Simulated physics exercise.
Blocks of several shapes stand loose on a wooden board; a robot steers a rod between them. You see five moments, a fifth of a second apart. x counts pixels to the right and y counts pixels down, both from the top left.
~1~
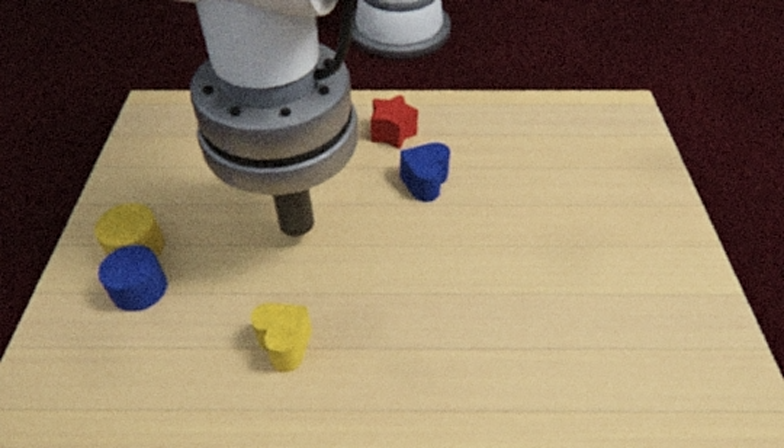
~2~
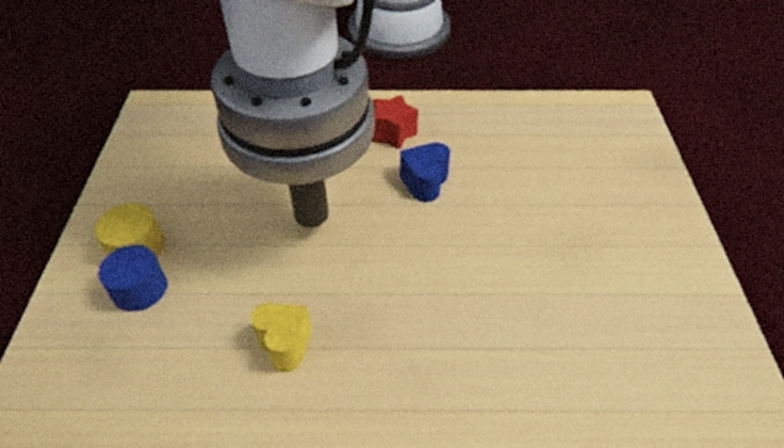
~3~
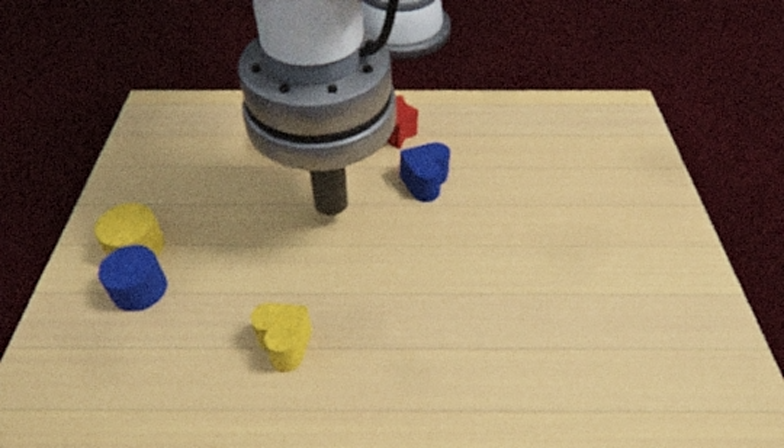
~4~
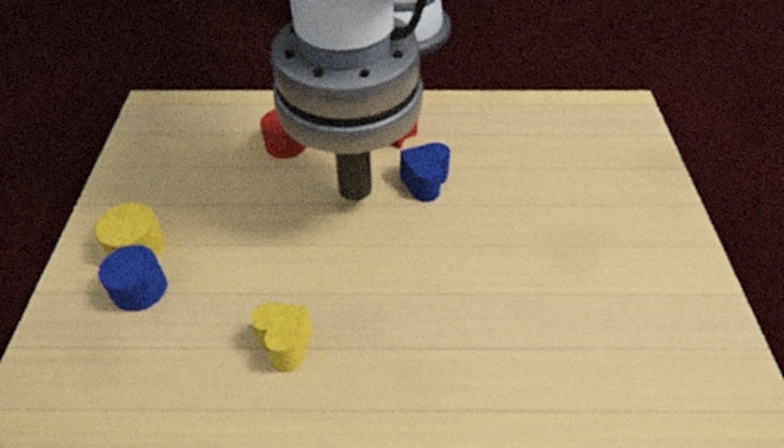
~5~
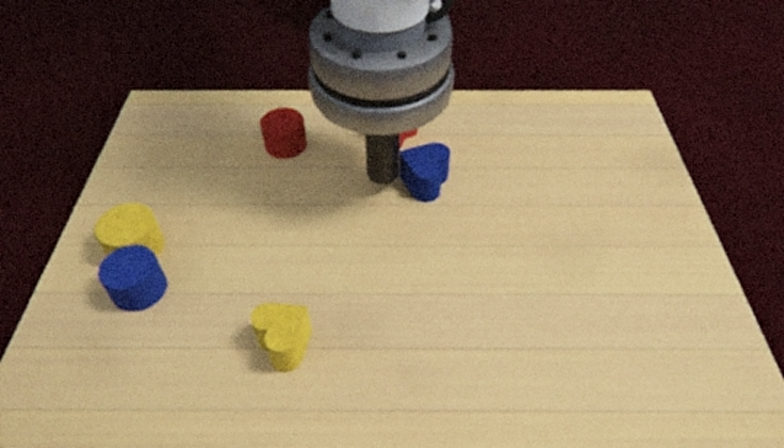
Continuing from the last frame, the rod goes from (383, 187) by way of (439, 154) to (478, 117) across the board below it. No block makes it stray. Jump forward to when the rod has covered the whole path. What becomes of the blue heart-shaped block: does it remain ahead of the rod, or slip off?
Beside or behind it.
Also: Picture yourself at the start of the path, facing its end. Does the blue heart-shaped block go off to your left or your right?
It will end up to the right.
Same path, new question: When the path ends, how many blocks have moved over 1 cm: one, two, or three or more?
One block moves more than 1 cm.
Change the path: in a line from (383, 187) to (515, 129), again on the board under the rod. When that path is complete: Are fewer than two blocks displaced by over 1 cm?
Yes - that is the case.
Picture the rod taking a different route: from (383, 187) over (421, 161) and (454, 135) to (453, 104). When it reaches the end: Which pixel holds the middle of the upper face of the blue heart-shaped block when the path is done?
The middle of its upper face will lie at (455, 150).
What follows on the original path. One third of the way, rod at (424, 151); blue heart-shaped block at (458, 152), turned 60° clockwise.
Two thirds of the way, rod at (457, 127); blue heart-shaped block at (464, 150), turned 75° clockwise.
At the end, rod at (480, 104); red star block in place; blue heart-shaped block at (464, 150), turned 75° clockwise.
